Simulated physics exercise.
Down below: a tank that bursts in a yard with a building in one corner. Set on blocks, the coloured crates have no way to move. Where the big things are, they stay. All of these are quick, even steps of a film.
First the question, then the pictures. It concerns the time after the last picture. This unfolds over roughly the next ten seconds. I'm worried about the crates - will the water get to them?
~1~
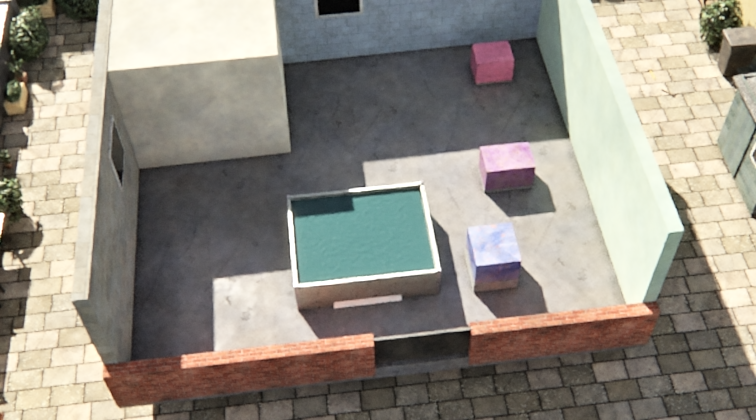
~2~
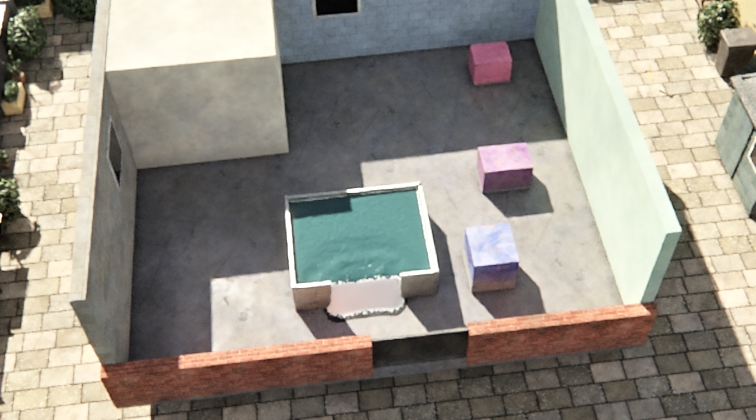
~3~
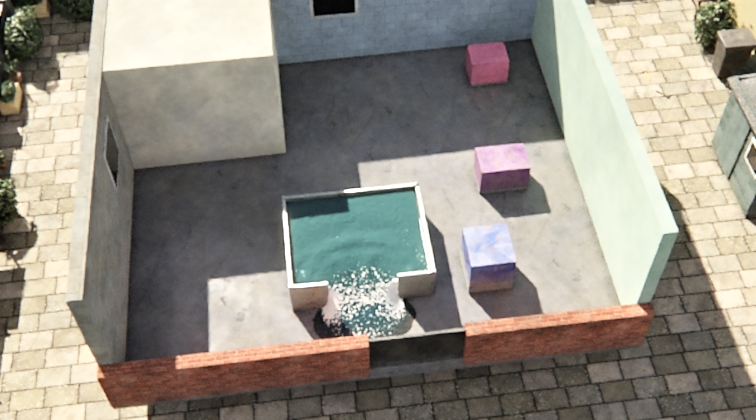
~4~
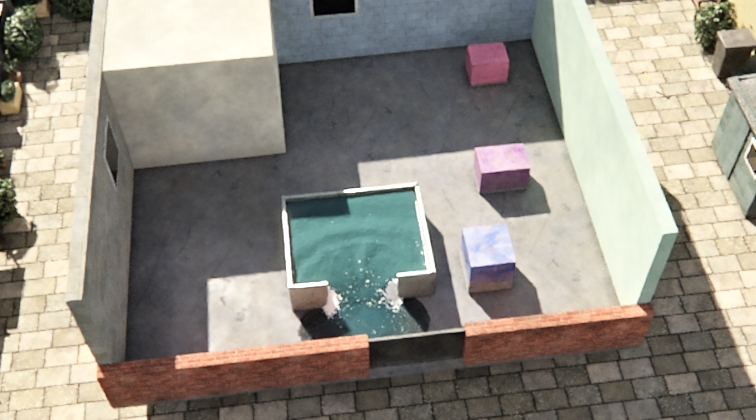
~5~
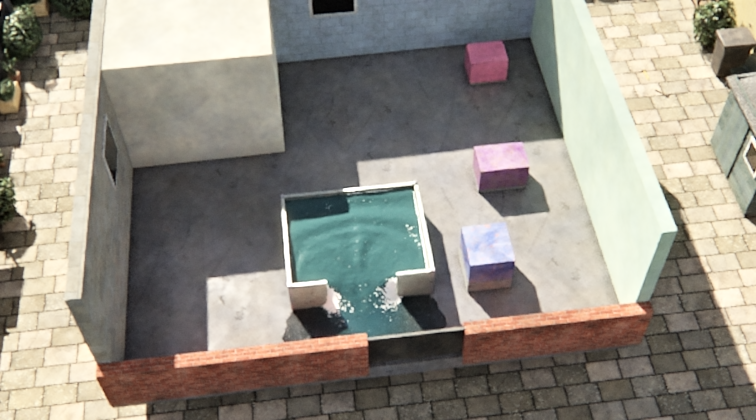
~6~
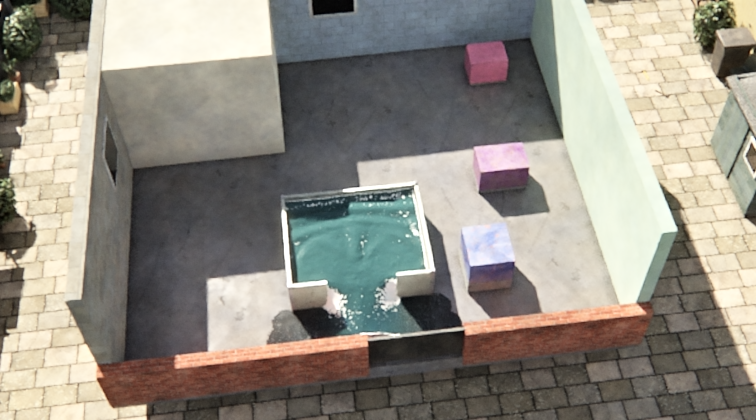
In the end the pink crate meets the water; the purple crate meets the water; the blue crate never meets the water.
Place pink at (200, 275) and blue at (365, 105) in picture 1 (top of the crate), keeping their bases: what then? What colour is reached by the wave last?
Blue-painted one.
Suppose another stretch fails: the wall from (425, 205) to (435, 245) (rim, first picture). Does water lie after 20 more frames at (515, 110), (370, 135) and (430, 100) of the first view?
Taking the points one after the other, they come out inundated, not soaked and inundated.
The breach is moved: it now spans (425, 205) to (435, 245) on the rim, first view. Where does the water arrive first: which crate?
I'd go with the blue-painted one.
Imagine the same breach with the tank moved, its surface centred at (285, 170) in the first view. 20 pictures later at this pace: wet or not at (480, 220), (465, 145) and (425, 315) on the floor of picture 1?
As listed: No water, free of water, awash.
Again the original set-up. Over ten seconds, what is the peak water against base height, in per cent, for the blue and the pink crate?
Close to 60 per cent, and close to 210 per cent, in that order.
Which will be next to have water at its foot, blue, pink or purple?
The answer is the crate marked blue.
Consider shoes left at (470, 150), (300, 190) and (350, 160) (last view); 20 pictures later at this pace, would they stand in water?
Going through them one by one, the first is spared, the second spared and the third spared.
A moment on, water covers 10 % of the floor; the pink crate not reached, the purple crate not reached, the blue crate water round its plinth.
Next, water covers 25 % of the floor; the pink crate not reached, the purple crate not reached, the blue crate water round its plinth.
Then, water covers 40 % of the floor; the pink crate not reached, the purple crate not reached, the blue crate water round its plinth.
Later, water covers 65 % of the floor; the pink crate water round its plinth, the purple crate water round its plinth, the blue crate water round its plinth.
In the end, water covers 95 % of the floor; the pink crate was topped, the purple crate was topped, the blue crate stayed above the water.
